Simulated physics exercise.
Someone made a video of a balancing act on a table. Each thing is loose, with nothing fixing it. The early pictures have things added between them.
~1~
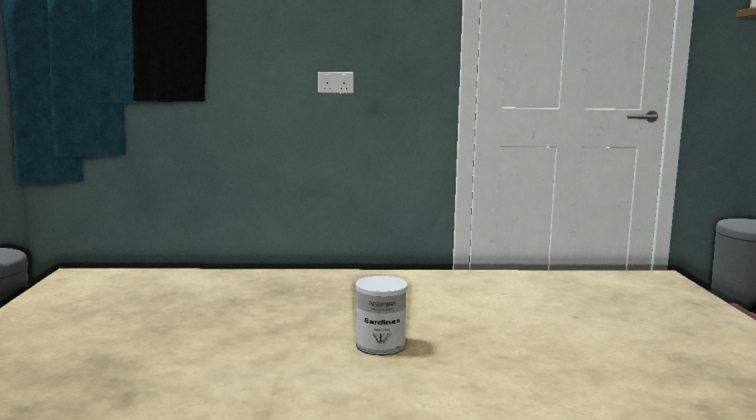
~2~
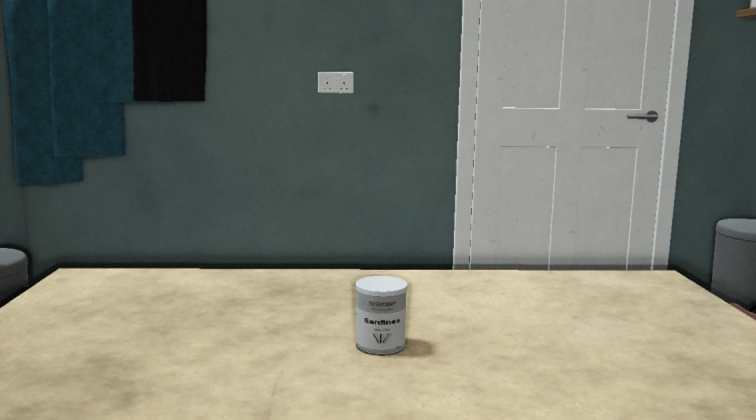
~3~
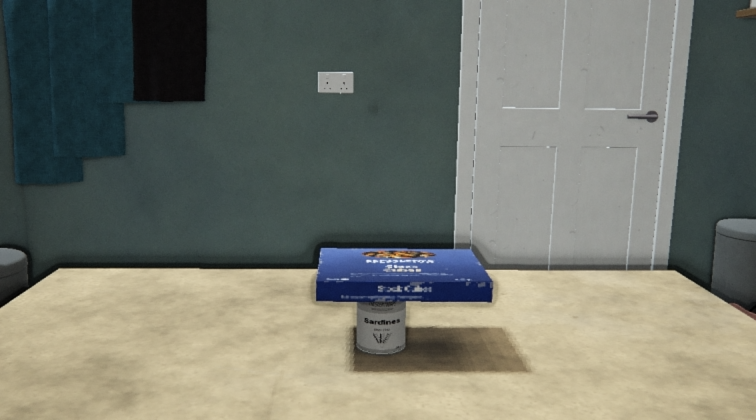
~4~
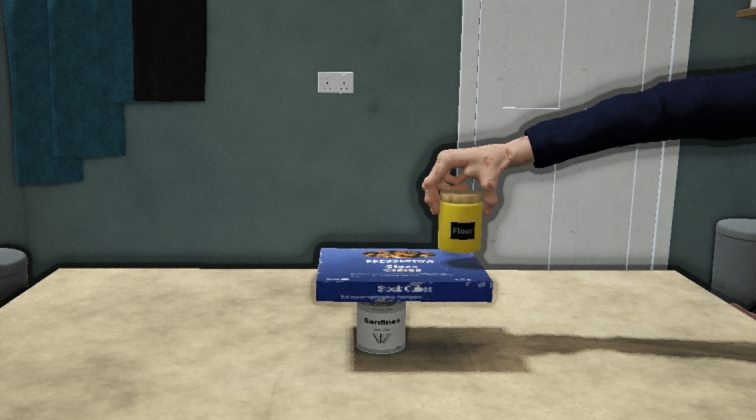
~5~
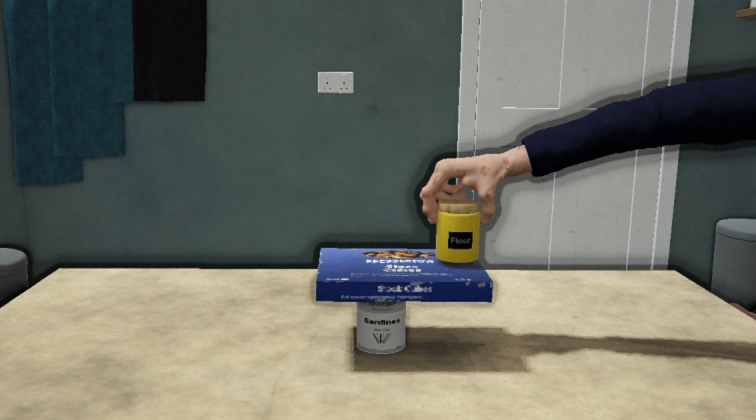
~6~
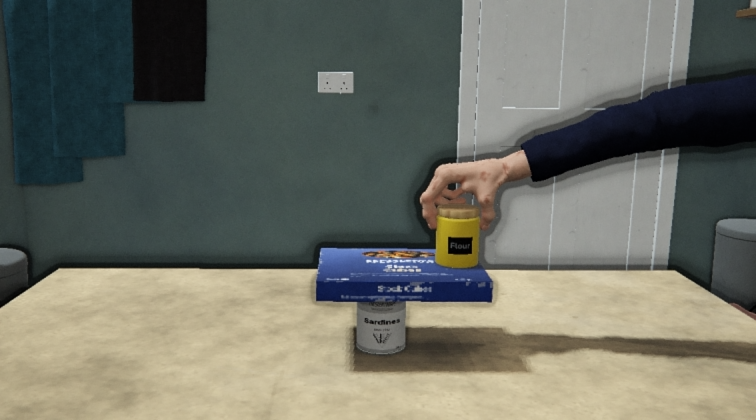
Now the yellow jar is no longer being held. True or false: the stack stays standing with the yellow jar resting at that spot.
False.
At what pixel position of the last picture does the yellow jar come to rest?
At about (538, 333).
Then, 0.30 s on from there, yellow jar now fallen; blue packet turned 27° from how it was put.
Then, 0.40 s on from there, blue packet turned 57° from how it was put.
Then, 0.50 s on from there, blue packet turned 63° from how it was put.
Then, 0.70 s on from there, blue packet turned 46° from how it was put.
In the end, fallen, yellow jar and blue packet; white tin unmoved. At the end, from the last picture's camera, yellow jar near (538, 333). The stack comes apart.
